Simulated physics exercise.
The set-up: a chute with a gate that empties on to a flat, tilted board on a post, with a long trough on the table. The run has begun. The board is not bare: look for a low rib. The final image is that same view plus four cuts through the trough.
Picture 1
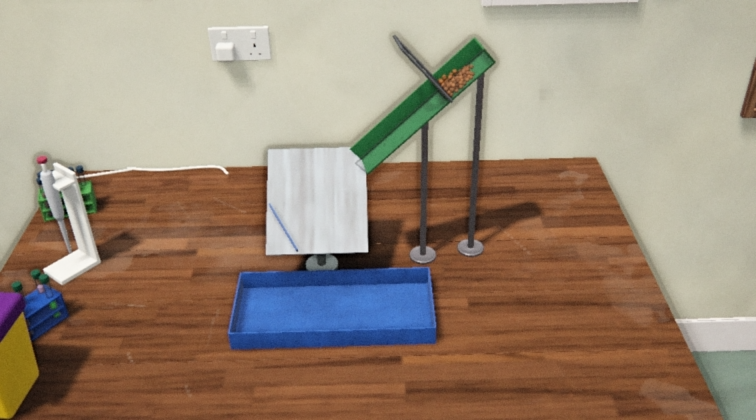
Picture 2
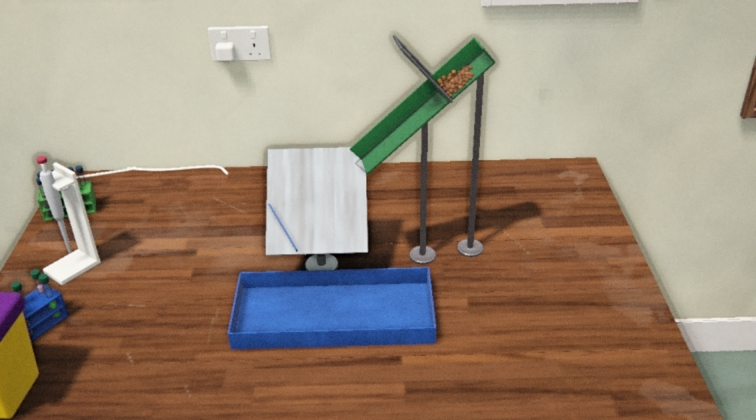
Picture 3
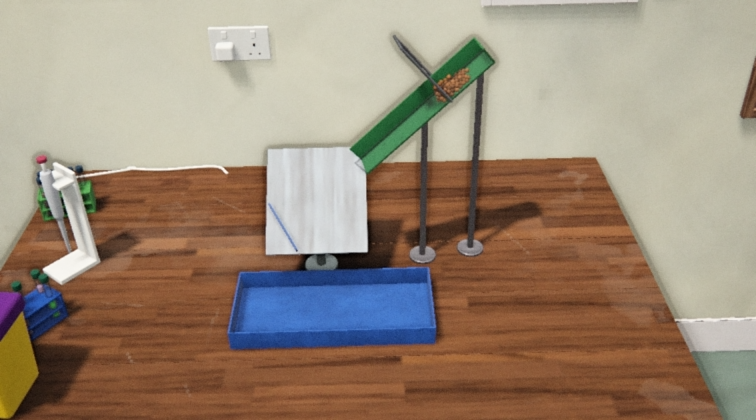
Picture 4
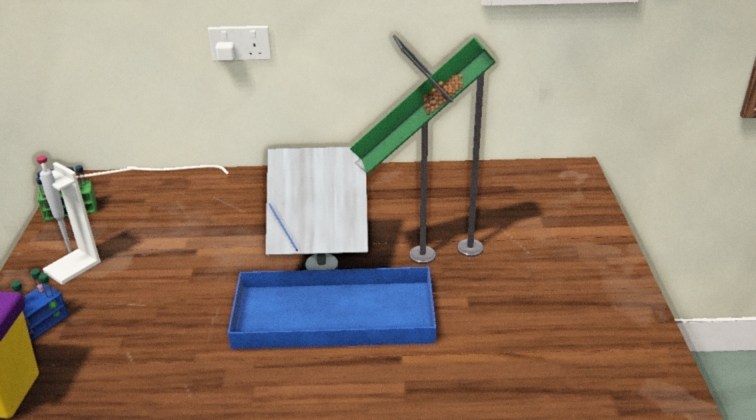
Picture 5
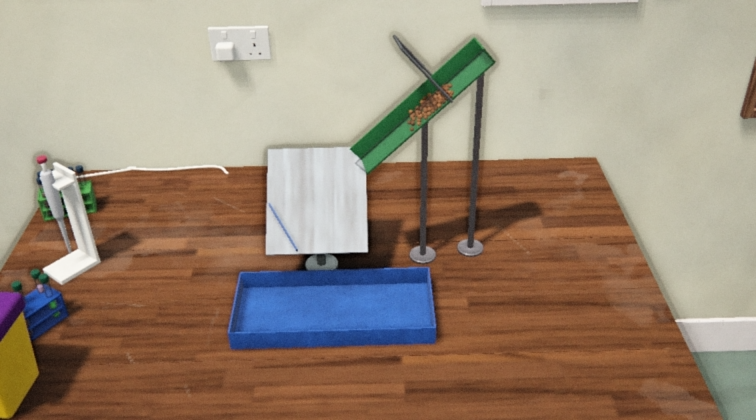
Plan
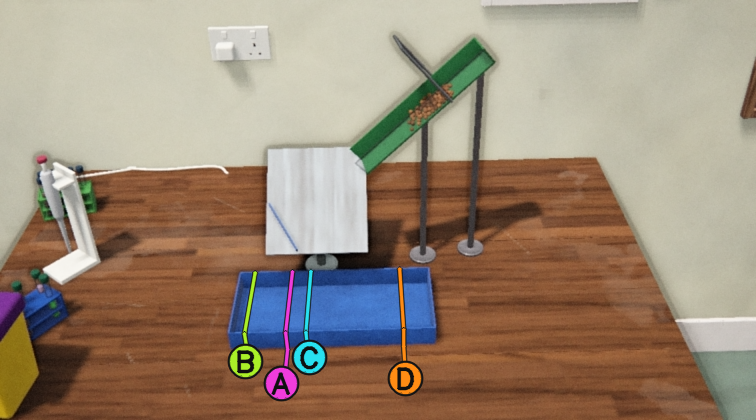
Small orange-brown balls sliding down a sloping green chute, past its gate, above a tilted pale board and empty blue trough.
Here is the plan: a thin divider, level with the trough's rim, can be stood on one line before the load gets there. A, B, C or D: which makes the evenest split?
Choose C.
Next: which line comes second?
A it is.
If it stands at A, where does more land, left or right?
Right.
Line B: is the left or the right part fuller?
Right.
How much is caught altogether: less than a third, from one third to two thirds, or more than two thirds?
It is more than two thirds.
On the marked copy, line A crosses the front rim at (285, 332); line B crosses the front rim at (244, 333); line C crosses the front rim at (305, 331); line D crosses the front rim at (403, 328).
Choosing A, of what is caught, about a tenth on the left of the divider, the larger part on the right.
Choosing B, of what is caught, not one piece on the left of the divider, every piece on the right.
Choosing C, of what is caught, roughly half on the left of the divider, roughly half on the right.
Choosing D, of what is caught, every piece on the left of the divider, not one piece on the right.
